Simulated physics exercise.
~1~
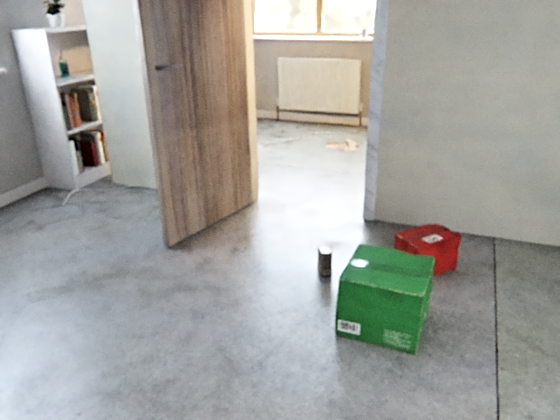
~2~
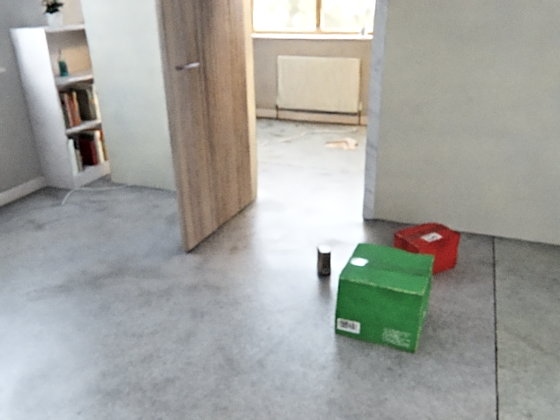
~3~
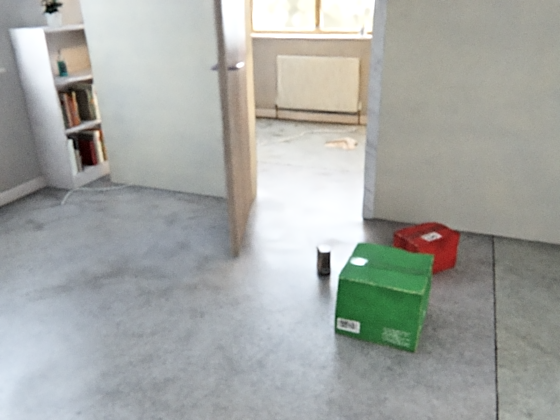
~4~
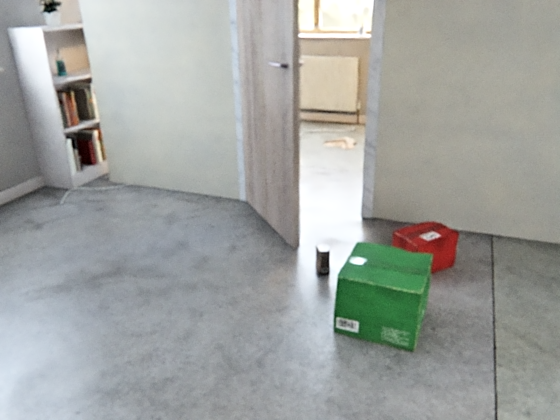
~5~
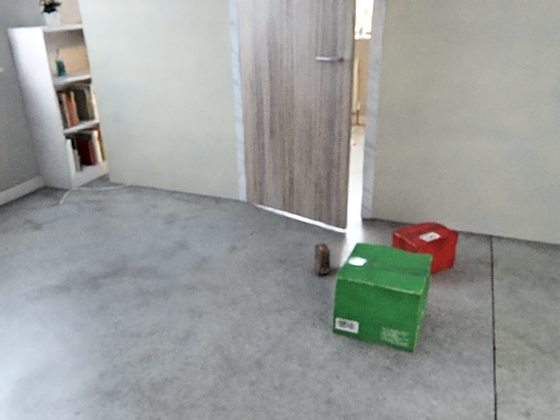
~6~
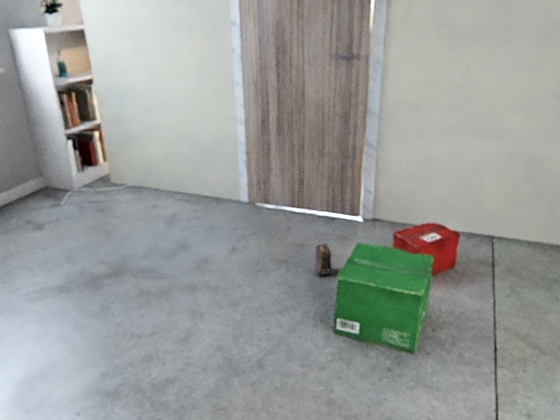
In a grey-floored room, a wooden door swinging rightward until shut, clearing a small brown object and green and red boxes nearby.
